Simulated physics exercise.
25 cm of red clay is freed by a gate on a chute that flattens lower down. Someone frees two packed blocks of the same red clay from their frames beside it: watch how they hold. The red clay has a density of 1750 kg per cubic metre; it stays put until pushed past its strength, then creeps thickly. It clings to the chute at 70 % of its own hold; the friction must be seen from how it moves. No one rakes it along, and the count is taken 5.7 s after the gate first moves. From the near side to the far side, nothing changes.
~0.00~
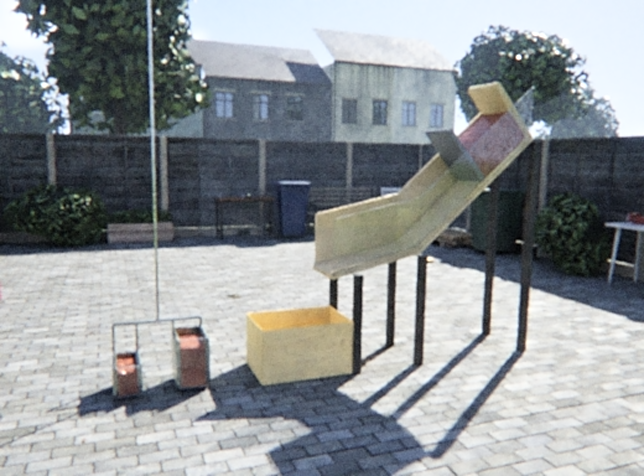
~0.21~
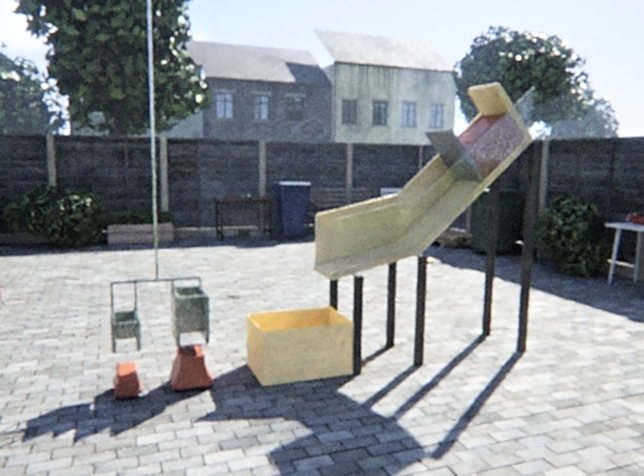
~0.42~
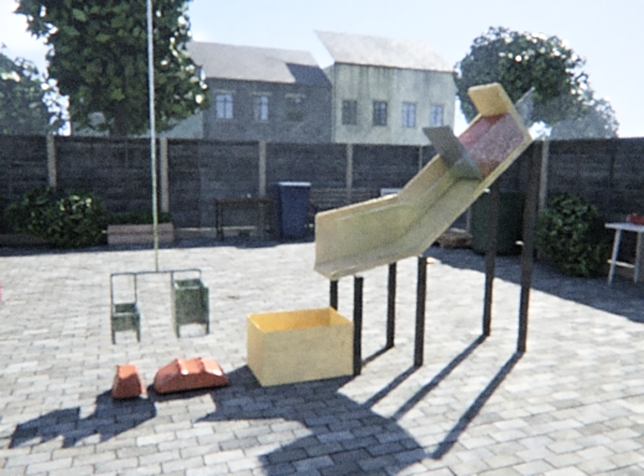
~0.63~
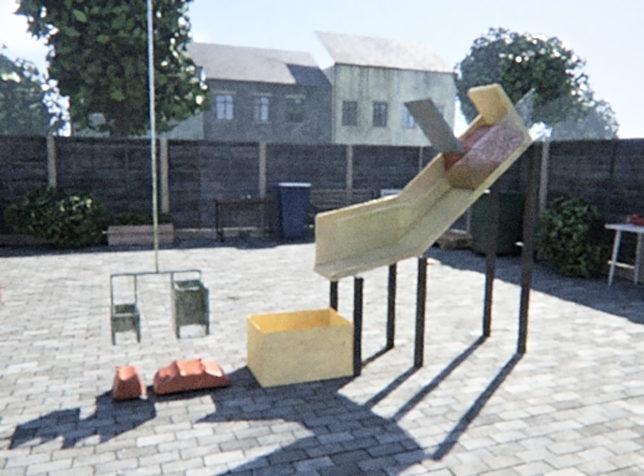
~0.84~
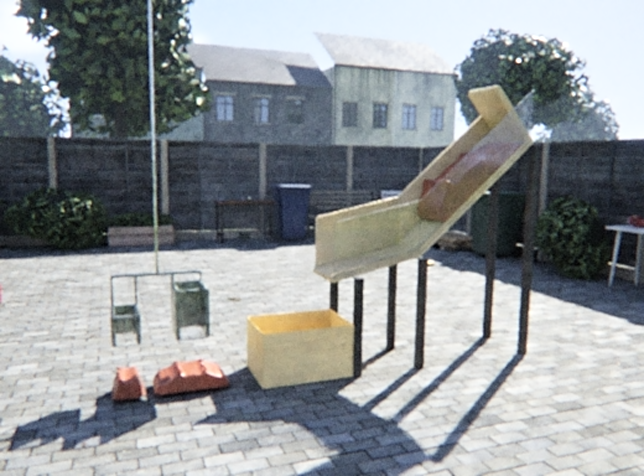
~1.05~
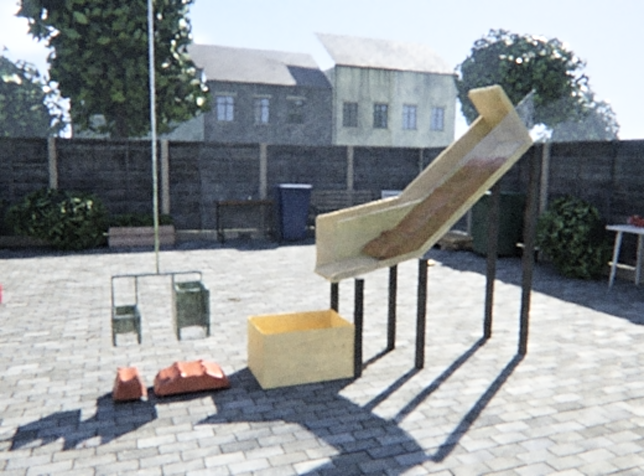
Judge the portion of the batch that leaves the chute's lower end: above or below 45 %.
It ends up greater than 45 per cent.
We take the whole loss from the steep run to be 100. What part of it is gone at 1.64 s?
Close to 90 percent.
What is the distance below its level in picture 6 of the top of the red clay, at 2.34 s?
About 60.0 cm.
By 1.64 s, 10 % is on the steep run, 70 % on the flatter one and 19 % past the end.
By 2.34 s, 3 % is on the steep run, 46 % on the flatter one and 51 % past the end.
By 3.04 s, 3 % is on the steep run, 43 % on the flatter one and 54 % past the end.
By 3.74 s, 3 % is on the steep run, 43 % on the flatter one and 54 % past the end.
By 6.13 s, at the end, 3 % is on the steep run, 43 % on the flatter one and 54 % past the end.
